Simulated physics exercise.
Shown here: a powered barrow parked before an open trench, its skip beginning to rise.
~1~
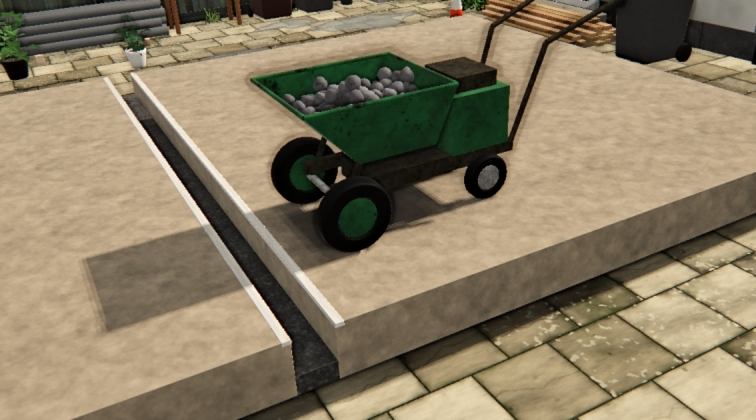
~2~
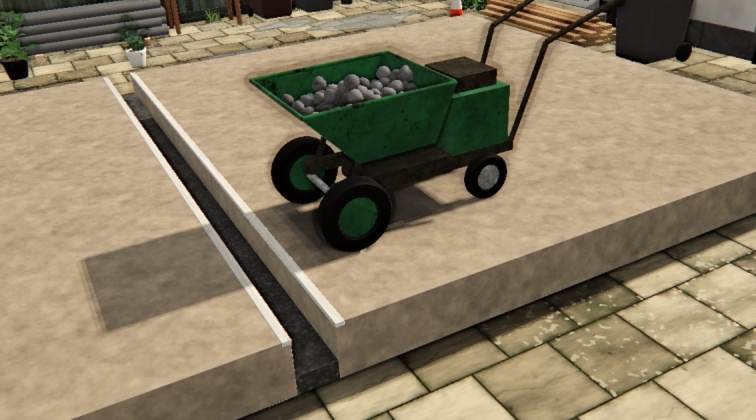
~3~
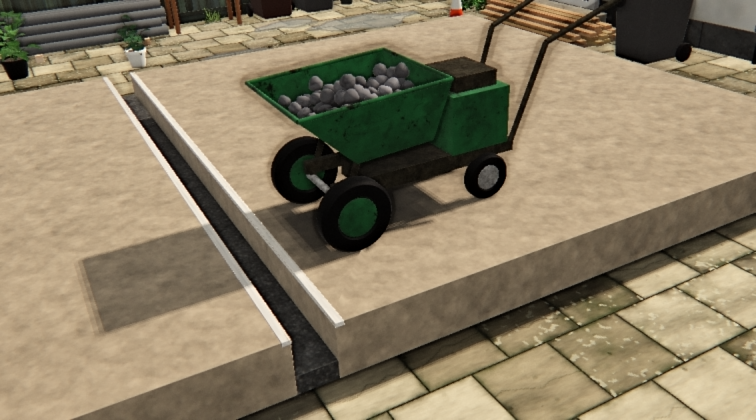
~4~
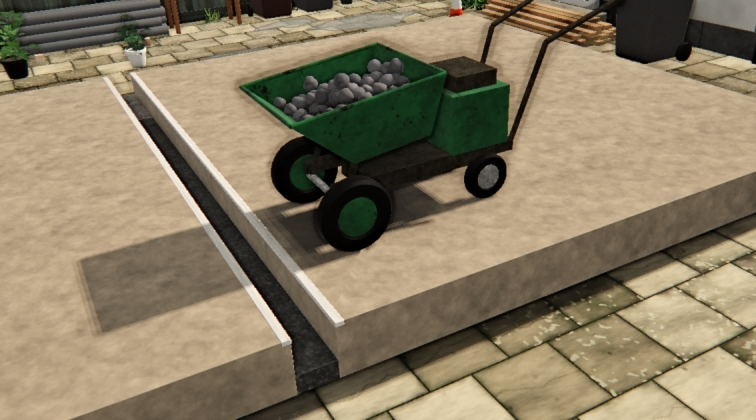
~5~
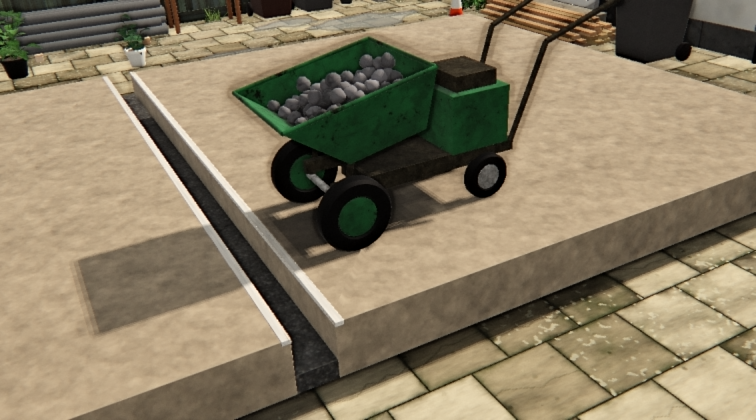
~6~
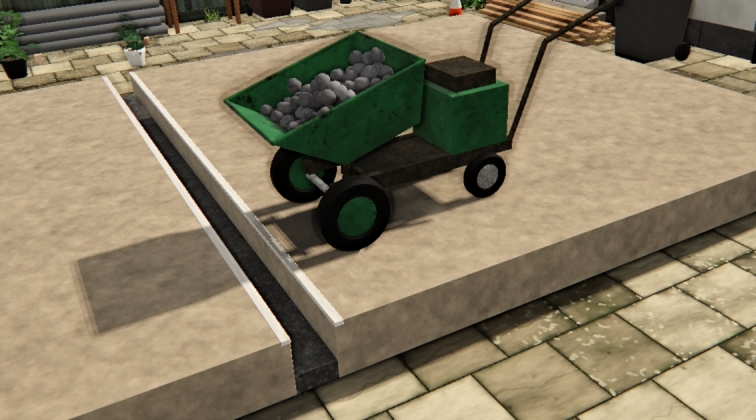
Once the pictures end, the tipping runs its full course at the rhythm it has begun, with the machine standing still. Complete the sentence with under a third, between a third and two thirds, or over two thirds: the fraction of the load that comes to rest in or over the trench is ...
It is under a third.
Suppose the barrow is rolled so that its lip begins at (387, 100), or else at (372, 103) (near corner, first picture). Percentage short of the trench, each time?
Near 10 and 0 percent respectively.
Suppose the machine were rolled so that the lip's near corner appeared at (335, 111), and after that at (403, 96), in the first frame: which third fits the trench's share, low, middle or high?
One: One to two thirds. Two: One to two thirds.
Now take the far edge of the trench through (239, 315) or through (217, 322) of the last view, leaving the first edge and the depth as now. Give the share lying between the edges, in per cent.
The first try gives 20 percent, then the second gives 70 percent.
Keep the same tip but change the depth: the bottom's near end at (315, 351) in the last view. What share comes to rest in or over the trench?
About 0 per cent.
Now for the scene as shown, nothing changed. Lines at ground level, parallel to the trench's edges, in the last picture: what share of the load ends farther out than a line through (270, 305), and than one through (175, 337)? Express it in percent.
Roughly 80 and 30 percent.
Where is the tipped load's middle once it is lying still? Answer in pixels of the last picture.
Near (155, 270), more or less.
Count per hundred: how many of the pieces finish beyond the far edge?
About 75 %.
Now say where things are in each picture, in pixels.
In the first picture, lip of the skip at (304, 118), level; top of the load at (362, 93), round cobbles; first edge of the trench at (314, 291); far edge at (263, 308), the trench under half as wide as the skip, and about as deep as wide.
In the second picture, lip of the skip at (302, 119), level; top of the load at (361, 93).
In the third picture, lip of the skip at (298, 122), tipped barely; top of the load at (372, 94).
In the fourth picture, lip of the skip at (291, 127), tipped a little; top of the load at (366, 91).
In the fifth picture, lip of the skip at (283, 134), tipped a little; top of the load at (370, 90).
In the sixth picture, lip of the skip at (273, 144), tipped clearly; top of the load at (361, 87); first edge of the trench at (313, 290); far edge at (262, 307).
Soon after the last picture, skip tipped steeply; all in the skip.
A little later, skip tipped right over; about two thirds in the skip; about a third beyond it; a stray few falling.
Later still, skip tipped right over; about a quarter in the skip; most beyond it.
At rest, skip tipped right over; about a quarter in the skip; none in or heaped over the trench; most beyond it.
